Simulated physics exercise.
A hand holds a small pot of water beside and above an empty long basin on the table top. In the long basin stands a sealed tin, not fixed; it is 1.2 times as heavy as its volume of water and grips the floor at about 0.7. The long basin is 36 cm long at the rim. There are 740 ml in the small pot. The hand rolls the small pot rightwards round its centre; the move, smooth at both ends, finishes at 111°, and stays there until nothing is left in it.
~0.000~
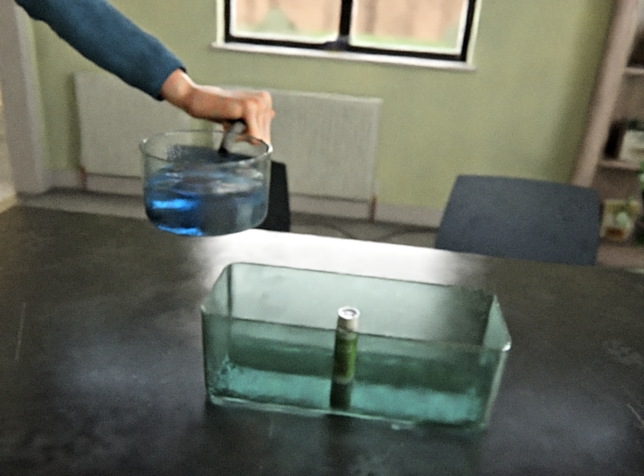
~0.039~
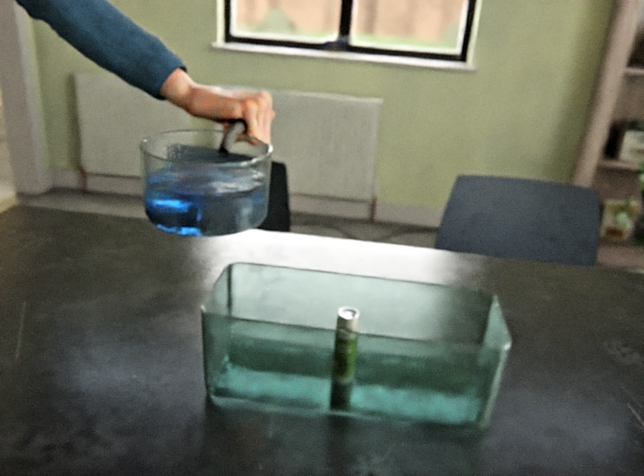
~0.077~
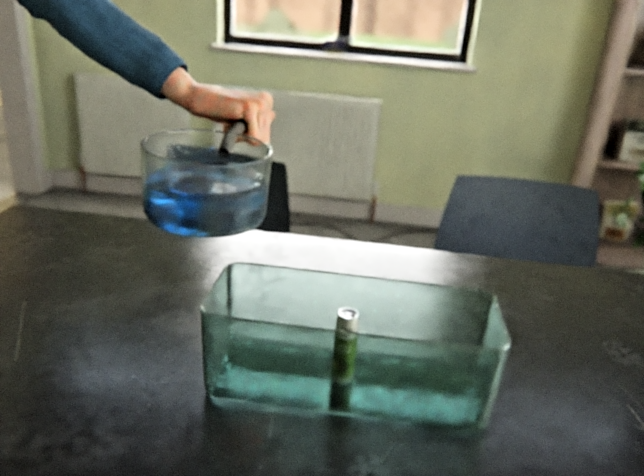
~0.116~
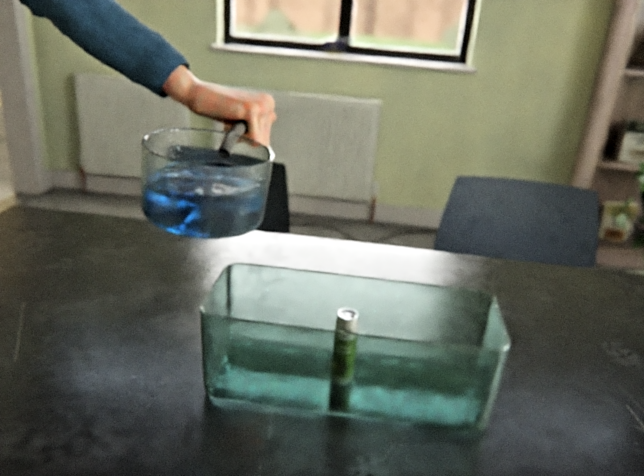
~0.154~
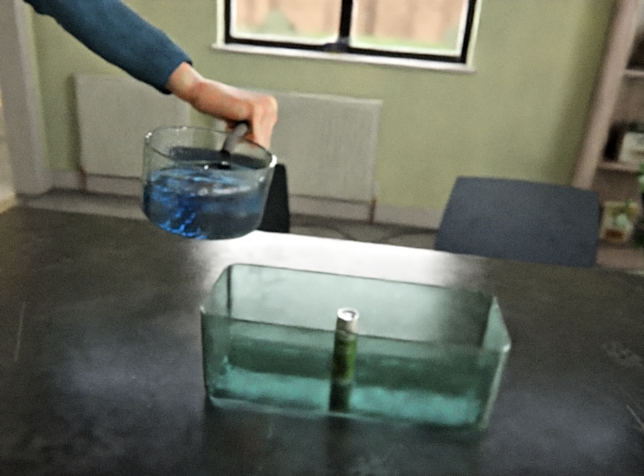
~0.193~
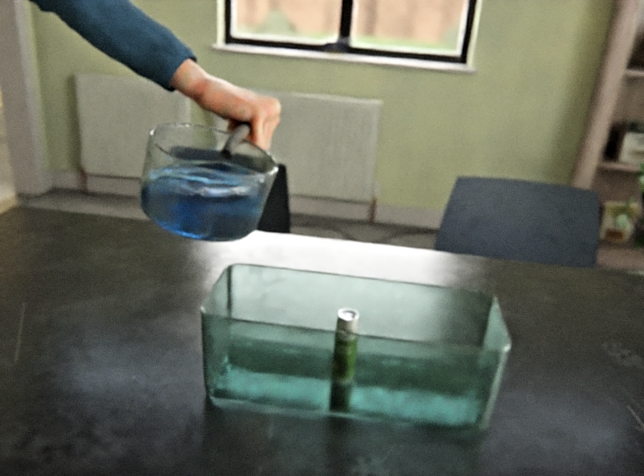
A hand slowly tilts a glass pot of blue water rightwards above a long glass basin.
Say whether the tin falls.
The tin stays up.
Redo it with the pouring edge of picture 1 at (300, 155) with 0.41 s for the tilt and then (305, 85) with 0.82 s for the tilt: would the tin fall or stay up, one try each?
First it falls; then it goes over.
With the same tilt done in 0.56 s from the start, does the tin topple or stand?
Then it stays up.
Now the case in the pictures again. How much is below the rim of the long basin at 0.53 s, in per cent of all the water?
Some 4 per cent.
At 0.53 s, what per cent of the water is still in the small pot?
Near 62 in a hundred.
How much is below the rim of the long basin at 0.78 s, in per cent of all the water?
About 78 per cent.
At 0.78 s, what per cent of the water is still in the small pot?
Near 12 in a hundred.
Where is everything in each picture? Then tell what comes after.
In the first picture, it leans 0°; its right rim is at (269, 154); the water meets the walls at (151, 171) and (266, 182); the long basin's rim runs from (215, 286) to (502, 320); the tin's top is at (349, 316).
In the second picture, it leans 1°; its right rim is at (269, 154); the water meets the walls at (151, 171) and (267, 182).
In the third picture, it leans 2°; its right rim is at (270, 157); the water meets the walls at (152, 170) and (266, 183).
In the fourth picture, it leans 5°; its right rim is at (271, 161); the water meets the walls at (151, 171) and (266, 184).
In the fifth picture, it leans 9°; its right rim is at (273, 166); the water meets the walls at (151, 171) and (267, 185).
In the sixth picture, it leans 14°; its right rim is at (275, 172); the water meets the walls at (150, 171) and (268, 185).
By 0.53 s the tilt is 80° and 63 per cent is still to pour; the tin stands where it began.
By 0.78 s the tilt is 110° and 12 per cent is still to pour; the tin stands where it began.
By 1.04 s the tilt is 111° and 0 per cent is still to pour; the tin stands where it began.
By 1.32 s the tilt is 111° and 0 per cent is still to pour; the tin stands where it began.
At rest the tin stands where it began.
